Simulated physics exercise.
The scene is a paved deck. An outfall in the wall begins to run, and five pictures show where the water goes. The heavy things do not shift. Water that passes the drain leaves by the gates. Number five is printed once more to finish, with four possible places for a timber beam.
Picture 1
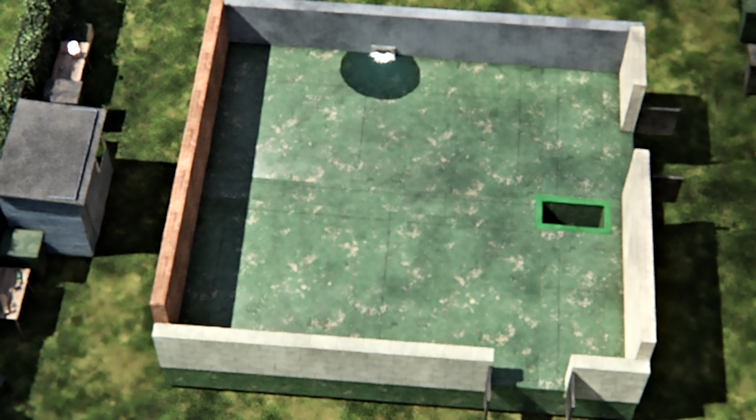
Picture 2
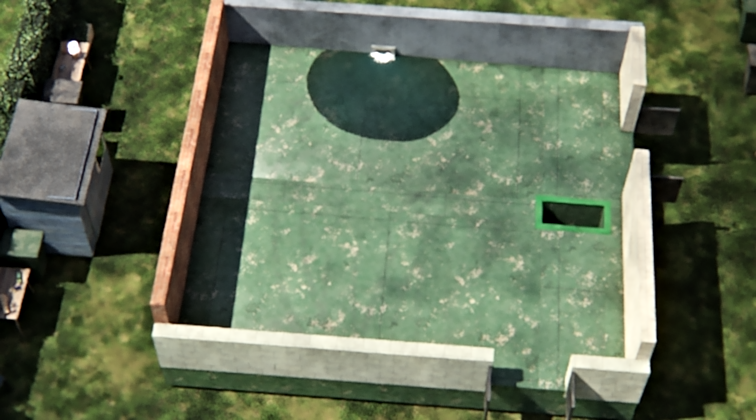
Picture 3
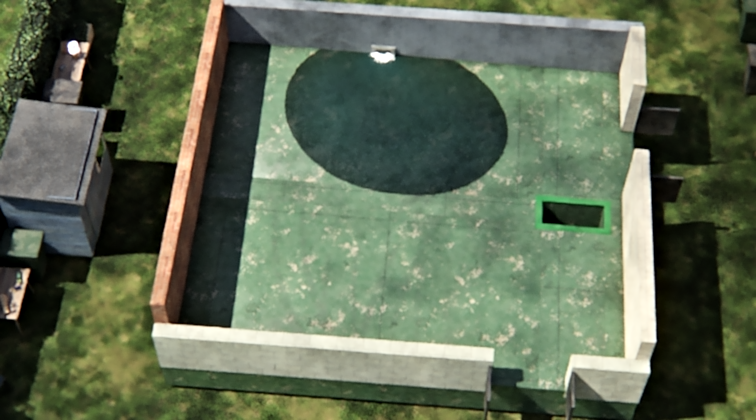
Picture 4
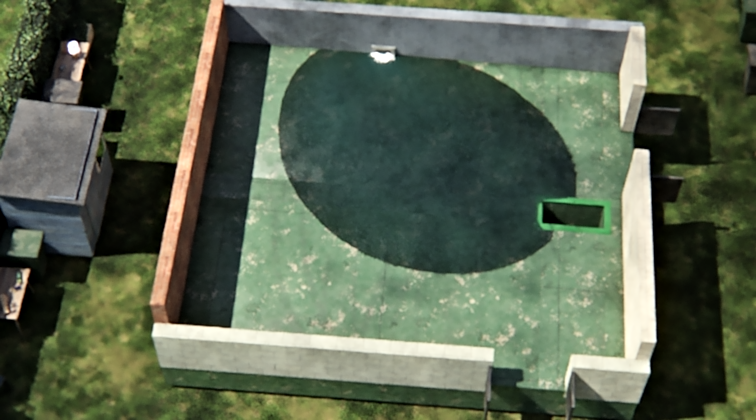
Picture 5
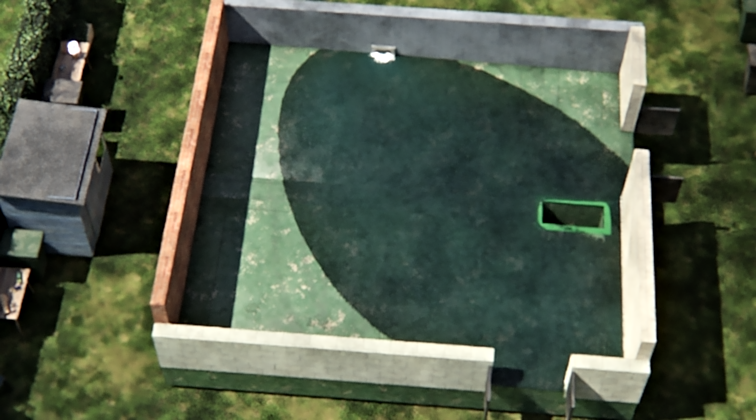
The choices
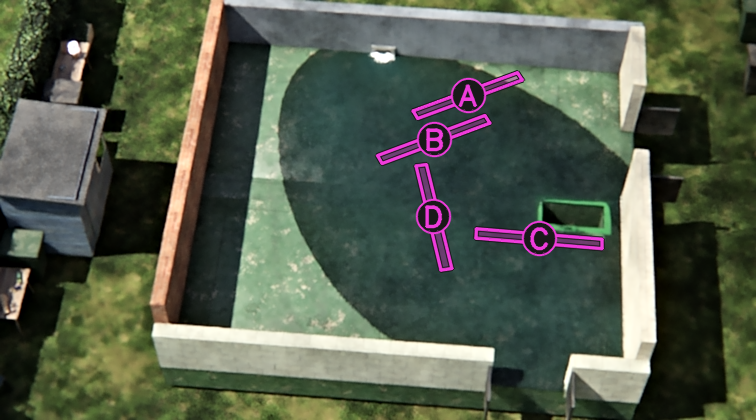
To begin with, a small dark wet patch sits beneath an outlet on the far wall of a walled, paved green deck. It spreads steadily toward the viewer and to the right, reaching the green-rimmed drain pit. By the end it surrounds the pit and covers most of the deck.
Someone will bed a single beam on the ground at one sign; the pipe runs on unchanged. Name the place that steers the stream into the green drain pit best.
Take C.
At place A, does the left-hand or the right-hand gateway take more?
The left gate.
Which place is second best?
That is place D.
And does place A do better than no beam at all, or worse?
Worse.
On the marked copy, A from (415, 114) to (519, 76); B from (379, 159) to (487, 119); C from (476, 233) to (602, 243); D from (421, 165) to (446, 269).
With A, about 10 % of the stream goes into the green drain pit, about 90 % out by the gates.
With B, about 8 % of the stream goes into the green drain pit, about 90 % out by the gates.
With C, about 38 % of the stream goes into the green drain pit, about 60 % out by the gates.
With D, about 25 % of the stream goes into the green drain pit, about 75 % out by the gates.
